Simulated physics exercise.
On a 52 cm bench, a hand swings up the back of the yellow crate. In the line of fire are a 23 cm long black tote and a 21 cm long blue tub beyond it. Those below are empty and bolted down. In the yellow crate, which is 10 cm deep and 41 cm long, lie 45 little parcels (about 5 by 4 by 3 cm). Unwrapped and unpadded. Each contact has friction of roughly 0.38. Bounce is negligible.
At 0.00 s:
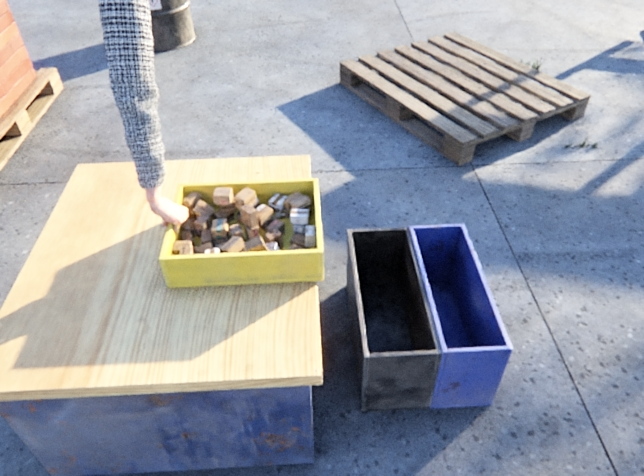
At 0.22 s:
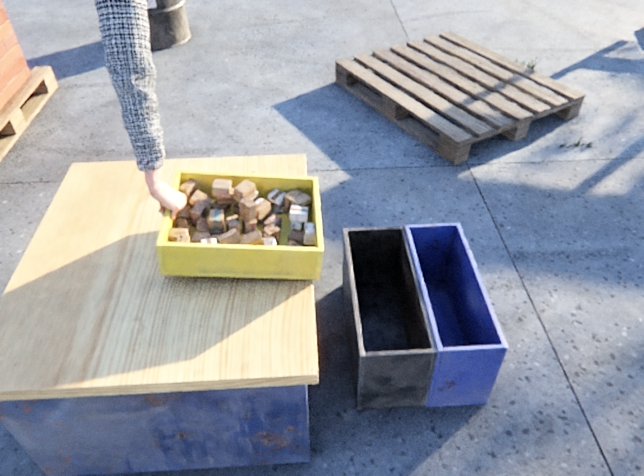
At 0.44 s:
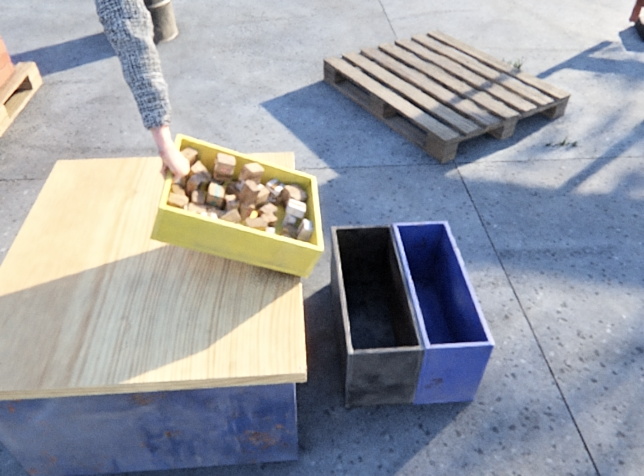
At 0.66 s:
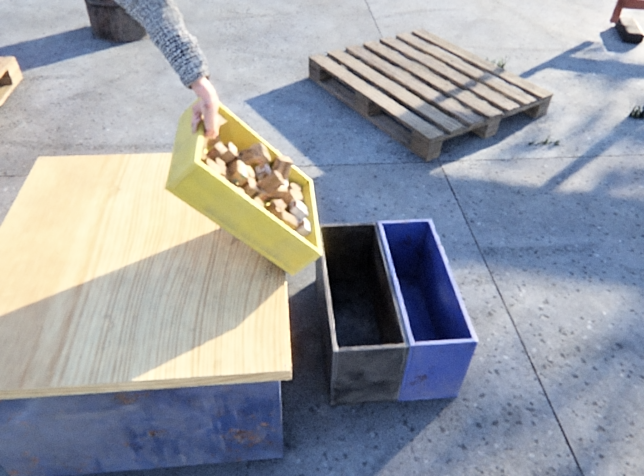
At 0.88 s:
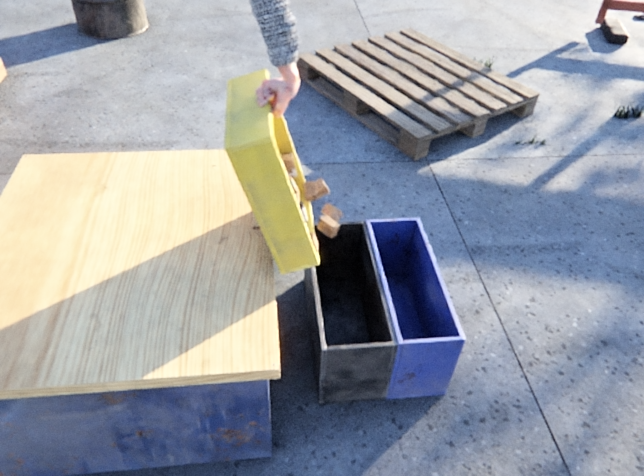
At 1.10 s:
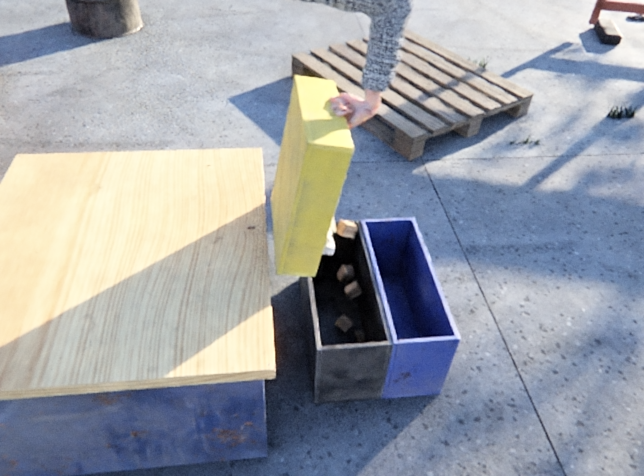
A hand tilts a yellow crate up on end and small blocks tumble into a black tote.
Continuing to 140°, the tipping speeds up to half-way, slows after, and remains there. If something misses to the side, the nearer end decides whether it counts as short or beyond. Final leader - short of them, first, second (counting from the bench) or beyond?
Answer: Nearer.
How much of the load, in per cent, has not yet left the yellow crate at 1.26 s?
It comes to near 70 percent of it.
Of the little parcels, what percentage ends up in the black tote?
It works out to roughly 95 percent.
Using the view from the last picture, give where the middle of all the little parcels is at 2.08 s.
I'd put the middle close to (344, 330) in the last view.
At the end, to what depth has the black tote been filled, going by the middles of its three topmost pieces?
That is close to 7 centimetres.
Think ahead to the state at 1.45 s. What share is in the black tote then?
Around 40 per cent at that point.
After 1.26 s, tilt 117°; 31 still in the yellow crate, 6 in the black tote and 8 in the air.
After 1.45 s, tilt 132°; 7 still in the yellow crate, 18 in the black tote, 2 in the blue tub and 18 in the air.
After 1.73 s, tilt 140°; 42 in the black tote and 3 in the blue tub.
Final count (at 2.08 s), 42 in the black tote and 3 in the blue tub.
